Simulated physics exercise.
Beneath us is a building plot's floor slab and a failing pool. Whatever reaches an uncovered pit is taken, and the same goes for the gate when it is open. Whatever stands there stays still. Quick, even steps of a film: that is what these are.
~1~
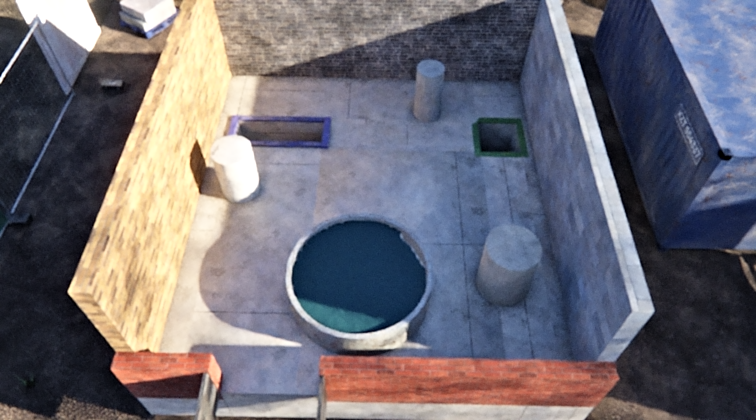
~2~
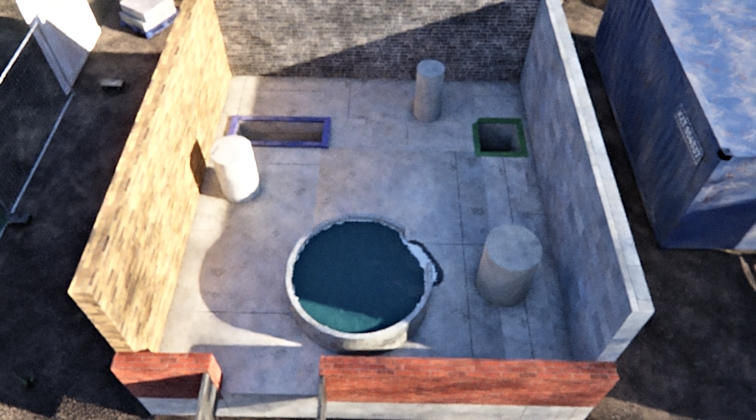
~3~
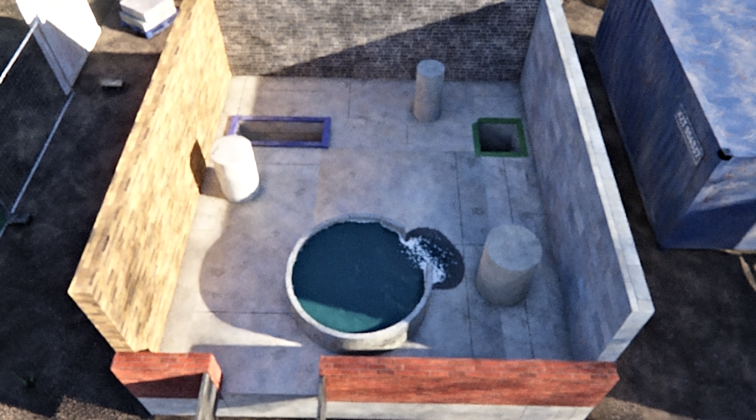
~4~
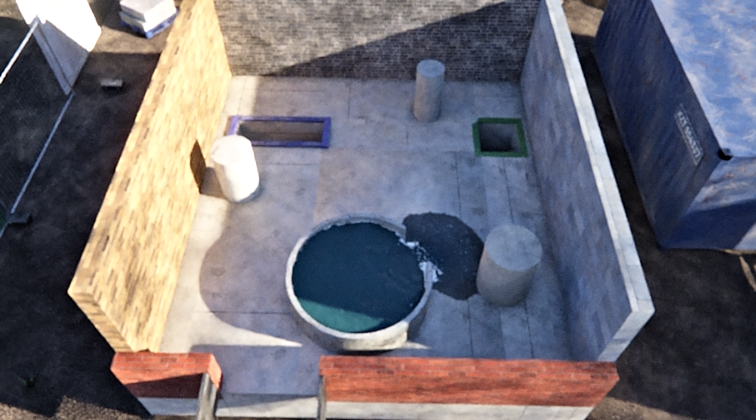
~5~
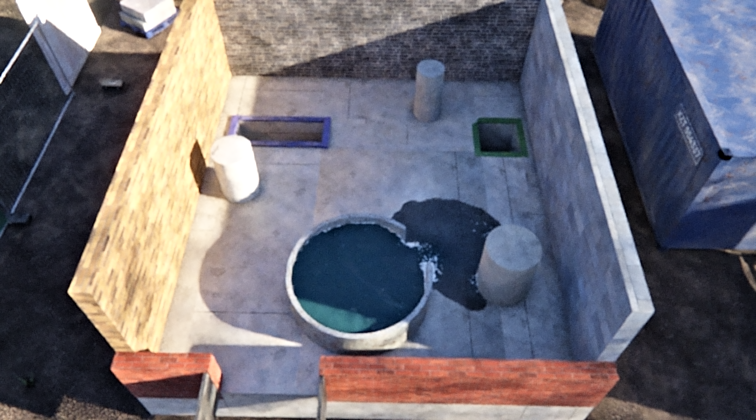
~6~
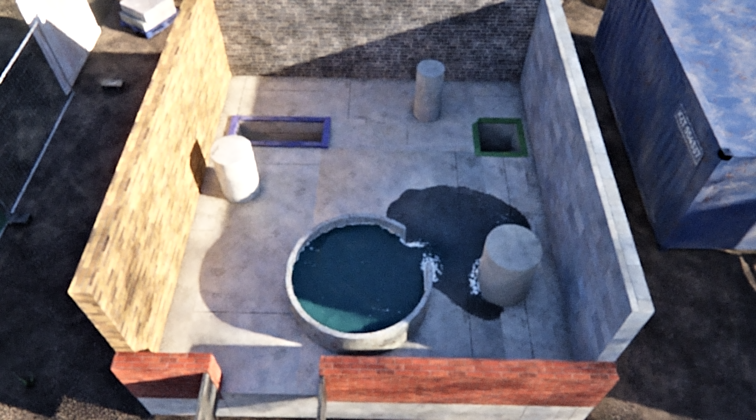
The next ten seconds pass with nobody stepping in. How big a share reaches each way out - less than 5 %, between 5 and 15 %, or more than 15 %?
The gate drains a share short of five per cent; the blue pit drains a share short of five per cent; the green pit drains a share exceeding fifteen per cent.
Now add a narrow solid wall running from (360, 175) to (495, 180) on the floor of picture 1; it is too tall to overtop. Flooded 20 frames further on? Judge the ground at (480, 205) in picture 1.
The spot in question would be waterlogged.
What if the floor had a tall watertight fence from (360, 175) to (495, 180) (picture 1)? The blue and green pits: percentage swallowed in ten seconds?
Percent shares - blue: 0; green: 30.
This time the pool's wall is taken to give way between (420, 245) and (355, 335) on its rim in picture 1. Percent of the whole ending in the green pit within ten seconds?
For green, roughly 30 in a hundred.
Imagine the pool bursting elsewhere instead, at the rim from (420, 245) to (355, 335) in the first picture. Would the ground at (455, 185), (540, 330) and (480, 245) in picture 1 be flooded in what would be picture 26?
Soaked, then soaked, then soaked.
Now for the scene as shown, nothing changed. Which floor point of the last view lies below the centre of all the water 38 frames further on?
The water centres close to (420, 256).
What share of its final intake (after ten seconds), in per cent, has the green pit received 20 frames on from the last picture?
It would be roughly 35 percent of the ten-second total.
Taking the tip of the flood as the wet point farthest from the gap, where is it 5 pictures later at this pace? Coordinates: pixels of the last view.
My best guess is about (515, 155).
A moment on, water covers 20 % of the floor; the gate 0 %, the blue pit 0 %, the green pit 0 %.
Next, water covers 25 % of the floor; the gate 0 %, the blue pit 0 %, the green pit 4 %.
Then, water covers 30 % of the floor; the gate 0 %, the blue pit 0 %, the green pit 14 %.
Later, water covers 40 % of the floor; the gate 0 %, the blue pit 0 %, the green pit 28 %.
In the end, water covers 50 % of the floor; the gate 1 %, the blue pit 0 %, the green pit 40 %.
